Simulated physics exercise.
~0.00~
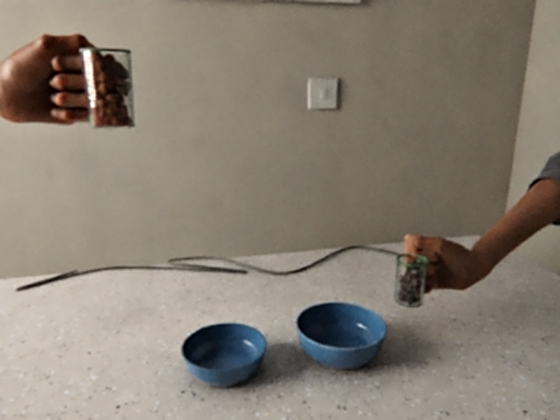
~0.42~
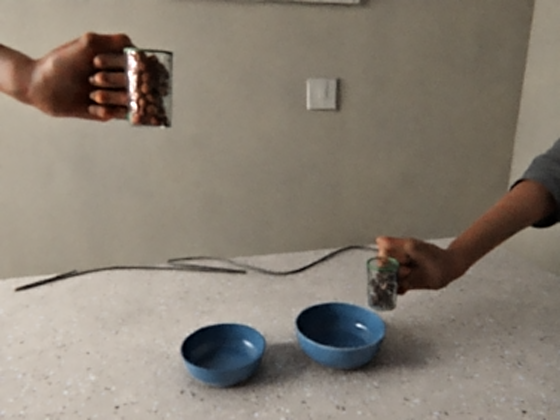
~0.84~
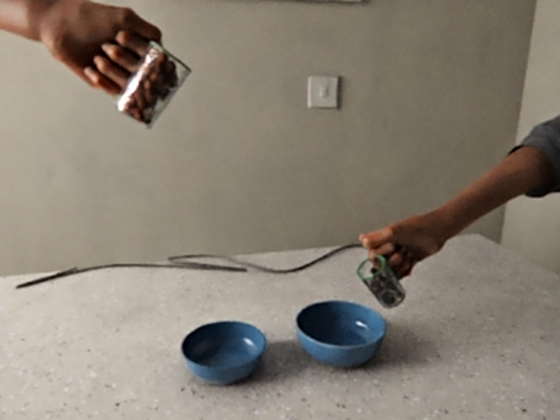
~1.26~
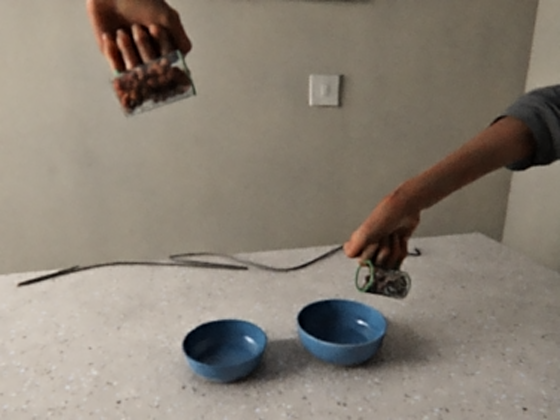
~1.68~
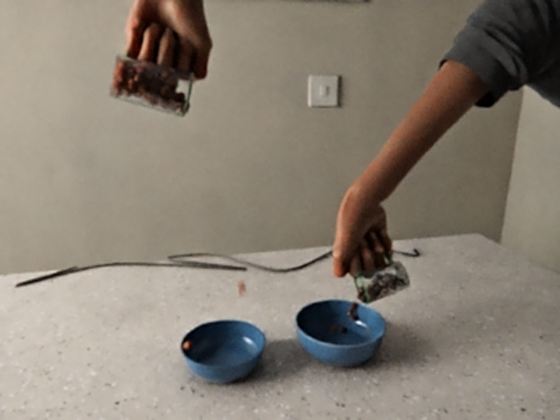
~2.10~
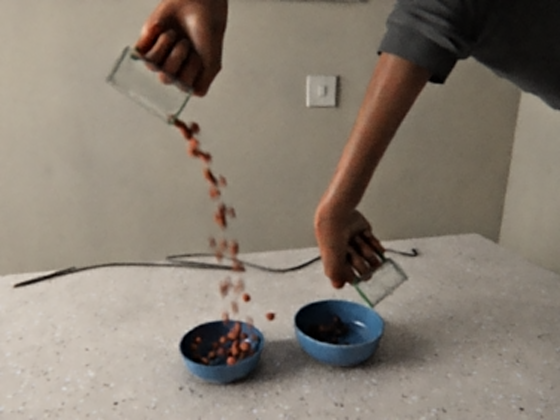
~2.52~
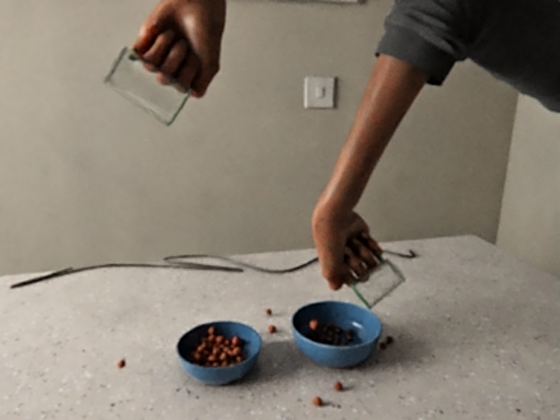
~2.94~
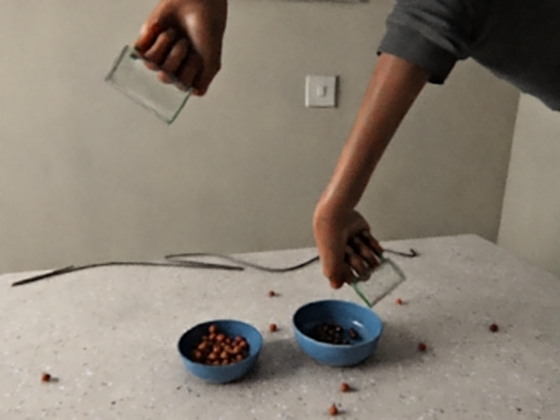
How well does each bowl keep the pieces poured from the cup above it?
The left bowl keeps most of its pieces but ends with some scattered around it on the table, while the right bowl holds every piece poured from its cup.
At first, two hands hold clear cups of small pieces above a pale speckled table with two blue bowls, the left cup much higher than the right. Both hands move inward, then tilt their cups onto their sides with the pieces still inside. A few pieces begin to drop, and as the cups tip further, reddish-brown ones stream down from the left while the darker ones on the right make a short fall. Some reddish-brown pieces bounce and roll across the table. Finally, both cups are held empty, with most of the left load in its bowl, several pieces scattered around, and the right load in its bowl.
